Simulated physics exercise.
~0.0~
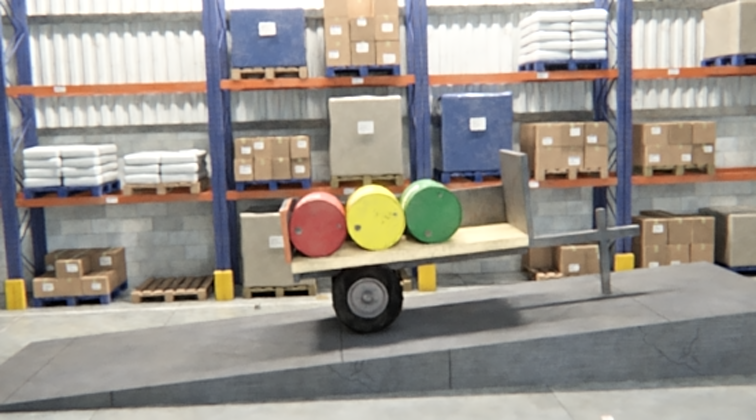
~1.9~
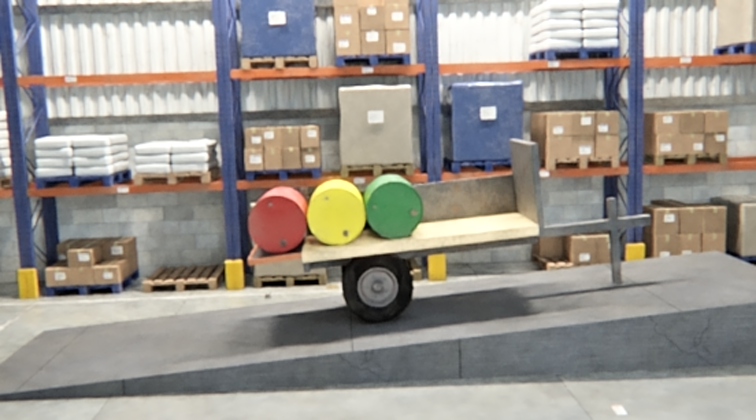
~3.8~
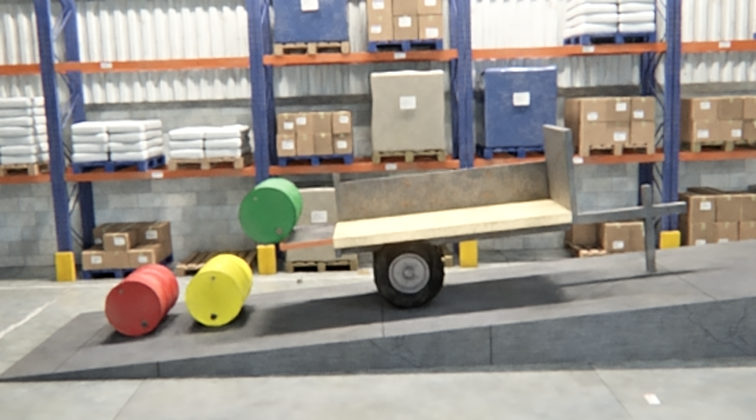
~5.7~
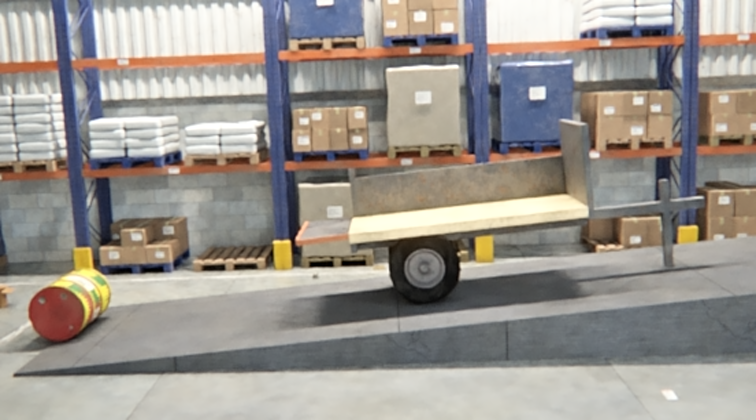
To begin with, a small trailer stands on a ramp sloping down to the left in a warehouse, with red, yellow and green drums lying side by side on its bed against the raised tailgate. The tailgate drops open at the left end, and the drums roll left toward it, red leading. Red and yellow roll off onto the ramp, while green follows and drops off the end behind them. All three travel down the slope as the view shifts slightly. Finally, the drums are bunched together near the foot of the ramp, red in front, and the trailer bed is empty.
